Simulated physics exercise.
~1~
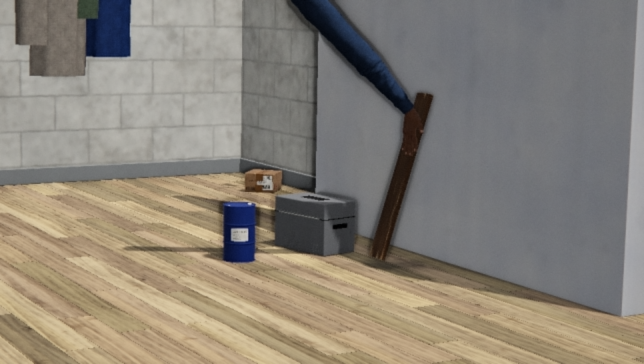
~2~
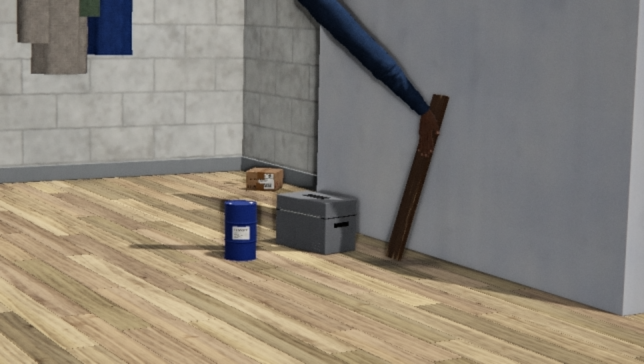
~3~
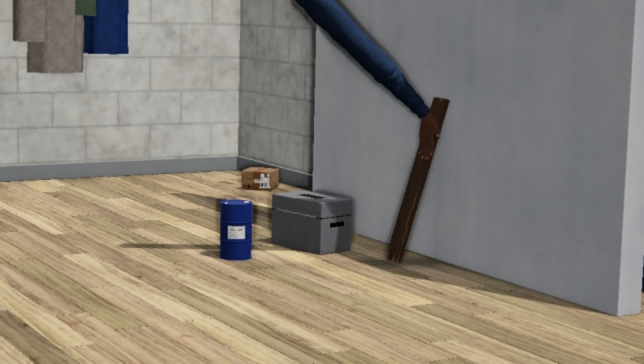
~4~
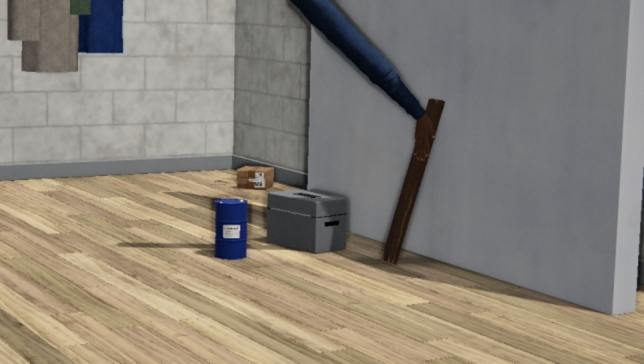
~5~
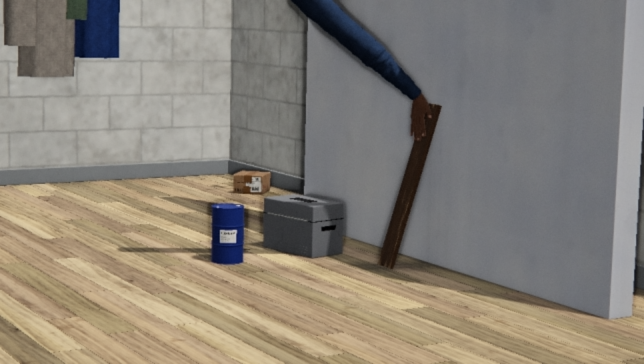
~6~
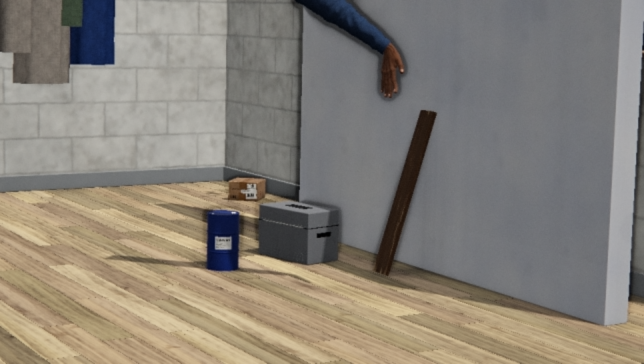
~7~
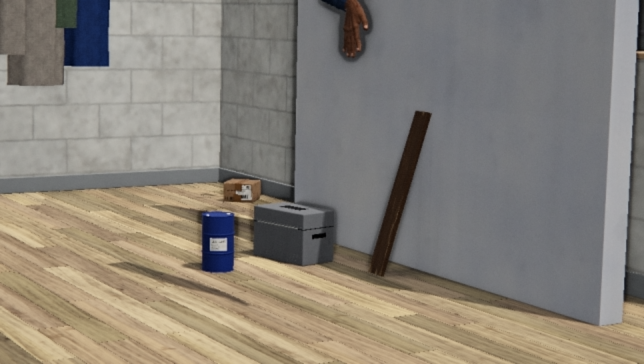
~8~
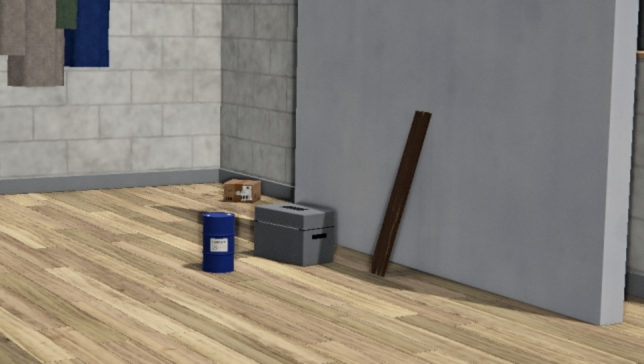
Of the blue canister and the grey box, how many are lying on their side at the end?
None of them are. Both the blue canister and the grey box are still standing upright in their places.
